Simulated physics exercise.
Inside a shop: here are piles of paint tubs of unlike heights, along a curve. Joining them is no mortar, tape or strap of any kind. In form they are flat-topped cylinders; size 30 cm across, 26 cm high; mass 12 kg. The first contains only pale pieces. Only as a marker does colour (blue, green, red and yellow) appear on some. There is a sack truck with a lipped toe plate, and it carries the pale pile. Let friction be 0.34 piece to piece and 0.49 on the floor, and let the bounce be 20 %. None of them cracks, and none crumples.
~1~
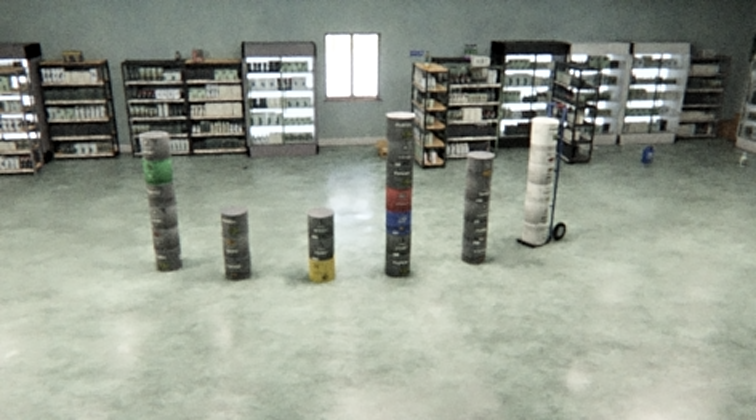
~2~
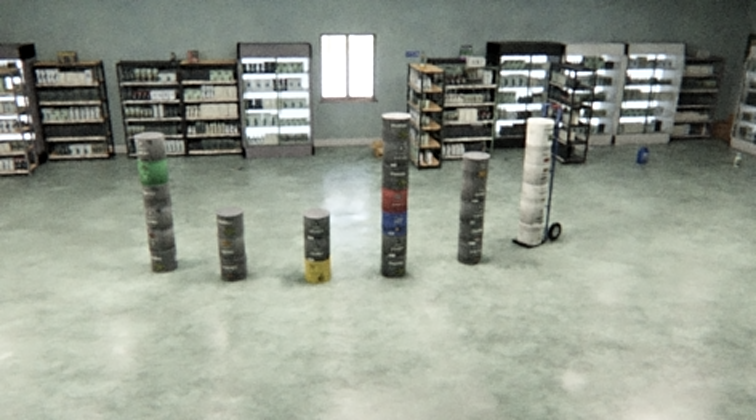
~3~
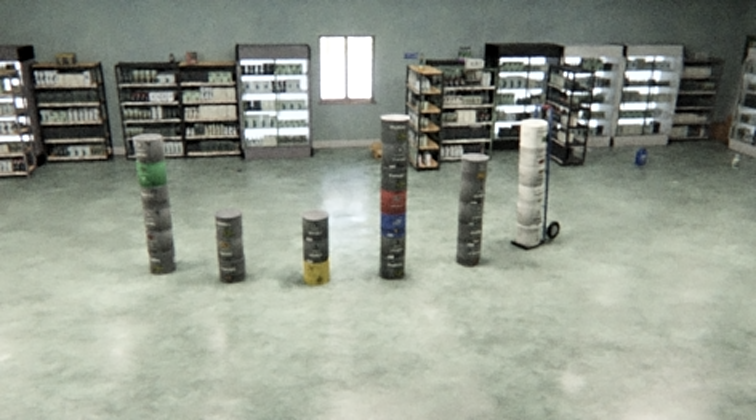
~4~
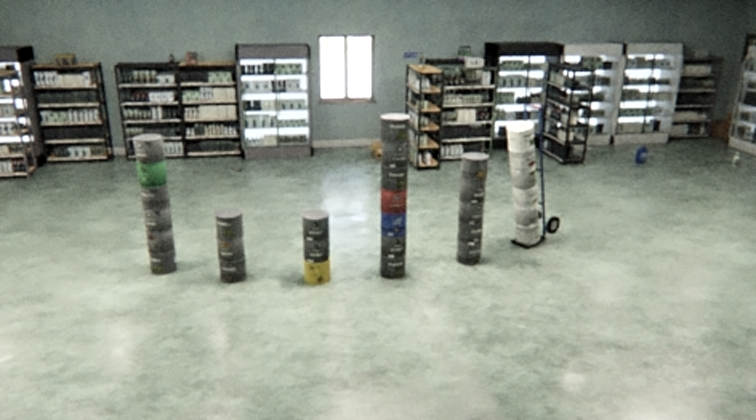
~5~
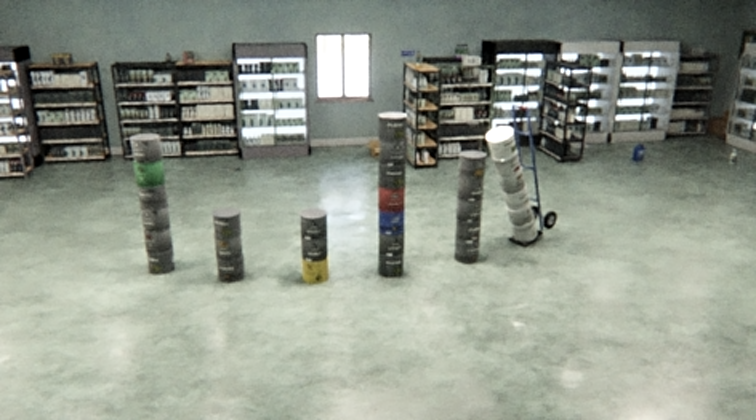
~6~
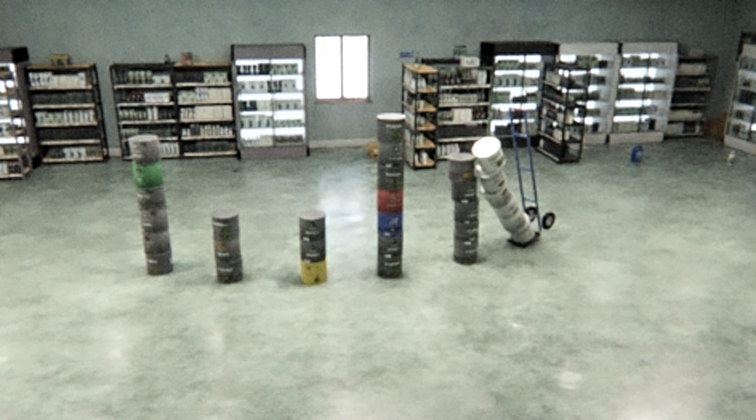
Six stacks of round tubs stand in a gentle curve across the pale, glossy floor of a shop, seen from slightly above, with shelving and a bright window behind. Five are dark grey, with green, yellow, red and blue tubs among them, and the white stack at right is on a blue-framed sack truck. The truck tilts forward and the white stack leans increasingly left, while the view drifts slightly.
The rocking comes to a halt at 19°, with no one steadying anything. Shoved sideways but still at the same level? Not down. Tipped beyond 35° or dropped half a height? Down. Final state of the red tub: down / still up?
Down.
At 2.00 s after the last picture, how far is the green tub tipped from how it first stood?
0°.
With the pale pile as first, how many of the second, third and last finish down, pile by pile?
As for pieces, it's second 5, third 6 and last 0.
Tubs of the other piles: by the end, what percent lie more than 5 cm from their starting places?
Shifted: 45 per cent.
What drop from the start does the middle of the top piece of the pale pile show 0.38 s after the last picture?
Some 70 centimetres.
Then, 0.38 s after the last picture, 6 of the pale pile down; none of the 24 other tubs down, 5 disturbed; red tub unmoved.
Then, 1.14 s after the last picture, 6 of the pale pile down; 5 of the 24 other tubs down; red tub leaning 14°; blue tub leaning 14°.
Then, 2.00 s after the last picture, 6 of the pale pile down; 11 of the 24 other tubs down; red tub leaning 19°, 49 cm lower; blue tub on its side.
By the end, 6 of the pale pile down; 11 of the 24 other tubs down; red tub on its side; blue tub on its side; green tub unmoved. As the last picture would show them, middles, red tub near (296, 313), blue tub near (351, 286).
